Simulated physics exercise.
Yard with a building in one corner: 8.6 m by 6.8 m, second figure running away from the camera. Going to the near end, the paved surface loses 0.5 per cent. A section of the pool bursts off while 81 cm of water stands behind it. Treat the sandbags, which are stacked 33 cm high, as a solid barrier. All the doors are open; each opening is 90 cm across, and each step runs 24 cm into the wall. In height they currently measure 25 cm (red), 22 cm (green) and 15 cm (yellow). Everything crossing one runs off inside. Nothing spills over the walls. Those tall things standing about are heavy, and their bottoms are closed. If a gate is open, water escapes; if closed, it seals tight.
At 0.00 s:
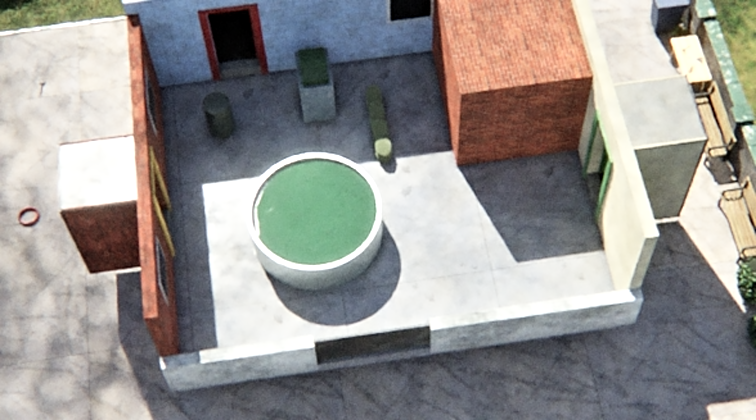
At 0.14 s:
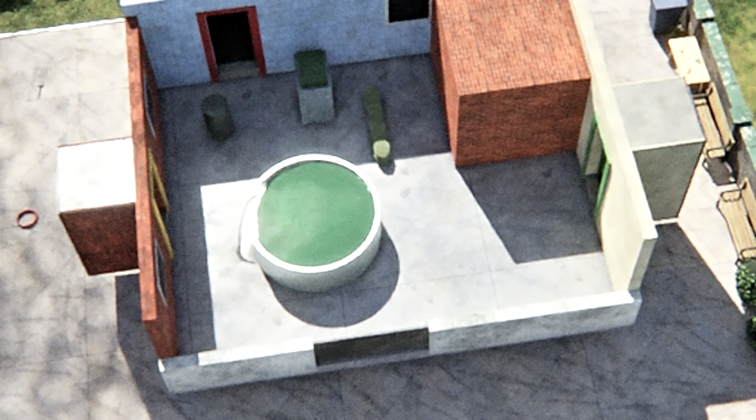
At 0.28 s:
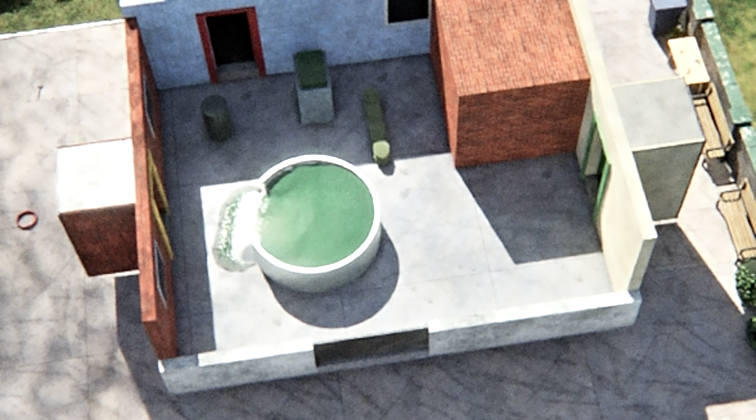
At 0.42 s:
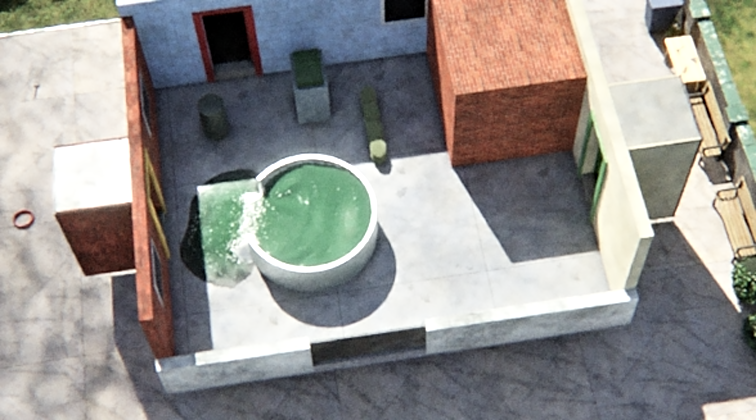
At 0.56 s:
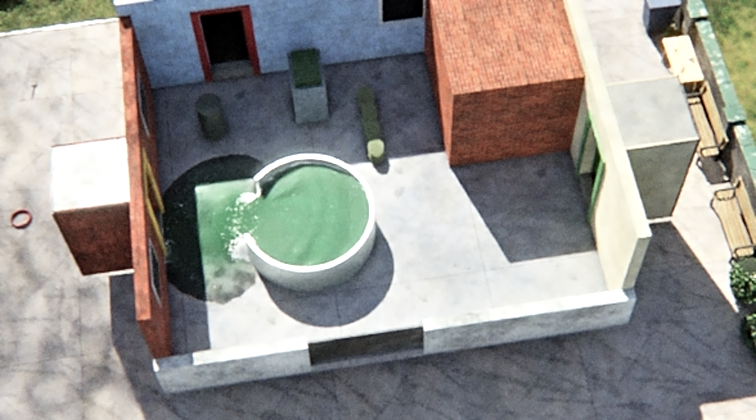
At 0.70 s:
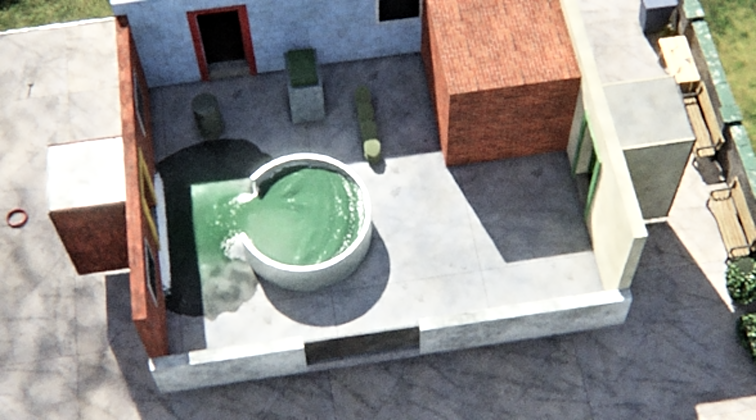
In a walled yard, green water bursts from a round pool's left side and spreads outward.
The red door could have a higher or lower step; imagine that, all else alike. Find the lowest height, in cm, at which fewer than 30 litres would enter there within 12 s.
I would say 11 cm.
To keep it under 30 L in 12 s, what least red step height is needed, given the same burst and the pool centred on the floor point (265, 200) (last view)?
Then about 16 centimetres at the least.
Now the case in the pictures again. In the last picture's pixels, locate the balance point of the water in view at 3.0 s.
At about (250, 218).
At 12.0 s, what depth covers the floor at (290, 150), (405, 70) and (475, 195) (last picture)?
Some 6, 9 and 3 cm.
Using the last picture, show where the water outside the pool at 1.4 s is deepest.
Check close to (160, 227).
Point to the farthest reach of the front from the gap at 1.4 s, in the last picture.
The farthest wet point sits near (150, 92) in the last view.
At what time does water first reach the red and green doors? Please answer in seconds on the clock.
I'd say red at 2.0 s and green at 7.5 s.
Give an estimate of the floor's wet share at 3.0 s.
About 35 per cent.
After 1.4 s water covers 20 % of the floor, deepest (48 cm) near (160, 227); it has not reached the red door.
After 3.0 s water covers 35 % of the floor, deepest (37 cm) near (174, 89); 18 cm at the red door, 0 litres in over its 25 cm step.
After 12.0 s water covers 95 % of the floor, deepest (14 cm) near (513, 323); 7 cm at the red door, 0 litres in over its 25 cm step.
At the red door as built, the water arrived by 2.0 s and peaked near 18 cm at 3.0 s.
With a step of 9.5 cm, 44 litres would have come in within the 12 s; with 12.5 cm, 18 litres. So under 30 litres takes about 11 cm.
